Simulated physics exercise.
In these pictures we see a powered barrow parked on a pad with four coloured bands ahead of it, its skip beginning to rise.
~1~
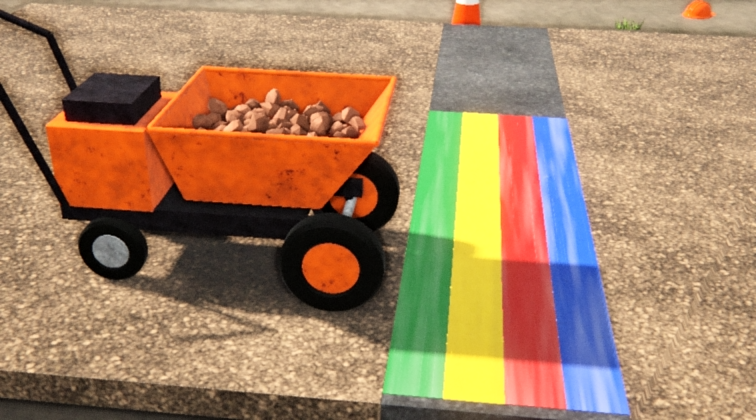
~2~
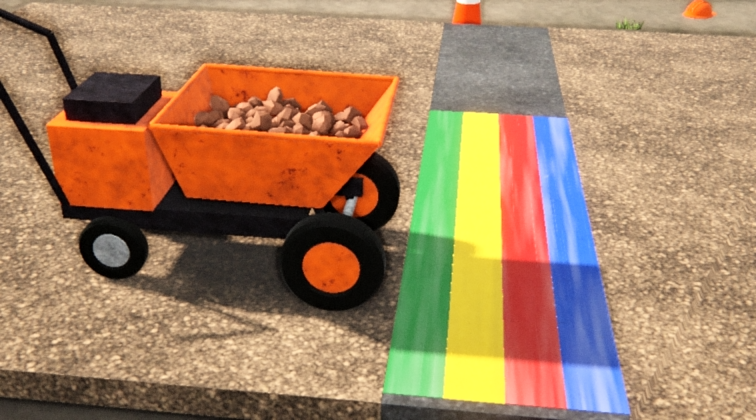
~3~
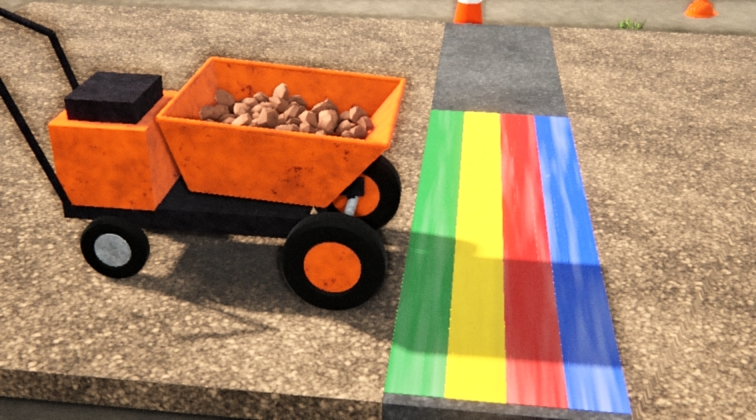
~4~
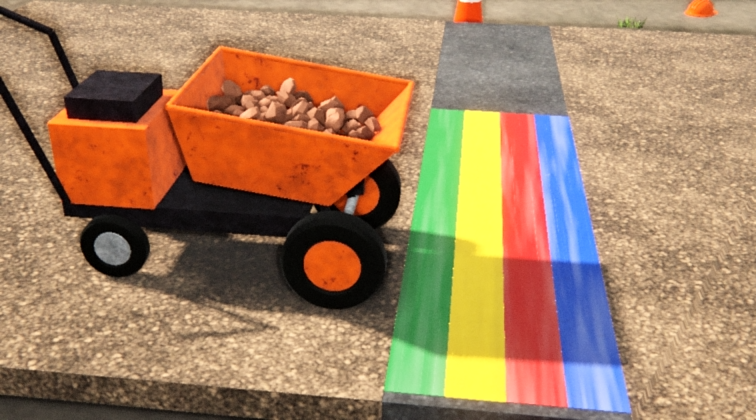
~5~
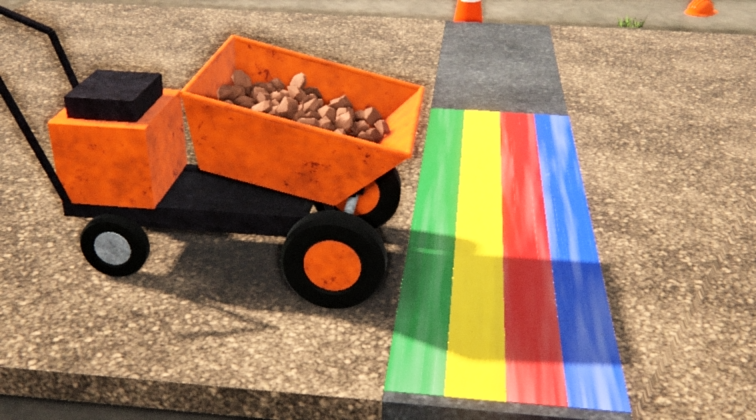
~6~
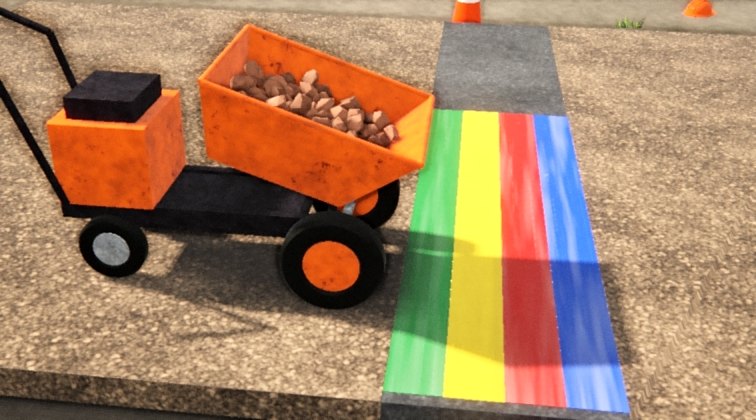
Orange skip of brown rubble tilting gradually to the right on a parked powered barrow beside green, yellow, red and blue bands.
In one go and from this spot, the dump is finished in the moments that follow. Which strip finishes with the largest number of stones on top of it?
The red strip.
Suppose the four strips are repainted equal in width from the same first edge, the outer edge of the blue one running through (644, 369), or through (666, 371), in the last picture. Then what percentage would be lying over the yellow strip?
Near 30 and then 40 in a hundred.
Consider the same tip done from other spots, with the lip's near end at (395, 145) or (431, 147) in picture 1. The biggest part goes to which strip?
Case 1 - the red strip; case 2 - the blue one.
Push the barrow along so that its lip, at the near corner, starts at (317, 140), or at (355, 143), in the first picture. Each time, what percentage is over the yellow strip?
You'd see close to 40 per cent the first time and close to 30 per cent the next.
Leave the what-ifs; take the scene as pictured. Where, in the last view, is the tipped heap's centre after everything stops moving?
The centre settles at about (530, 269).
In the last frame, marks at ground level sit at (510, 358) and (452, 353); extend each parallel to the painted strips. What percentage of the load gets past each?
I'd put it near 50 in a hundred, then near 80 in a hundred.
Soon after the last picture, skip tipped steeply; all in the skip.
A little later, skip tipped right over; about two thirds in the skip; a small part over the yellow strip; about a quarter over the red strip; a stray few over the blue strip.
Later still, skip tipped right over; about a quarter in the skip; about a quarter over the yellow strip; about a third over the red strip; a small part over the blue strip; a small part off the paint.
At rest, skip tipped right over; about a quarter in the skip; none over the green strip; about a quarter over the yellow strip; about a third over the red strip; a small part over the blue strip; a small part off the paint.
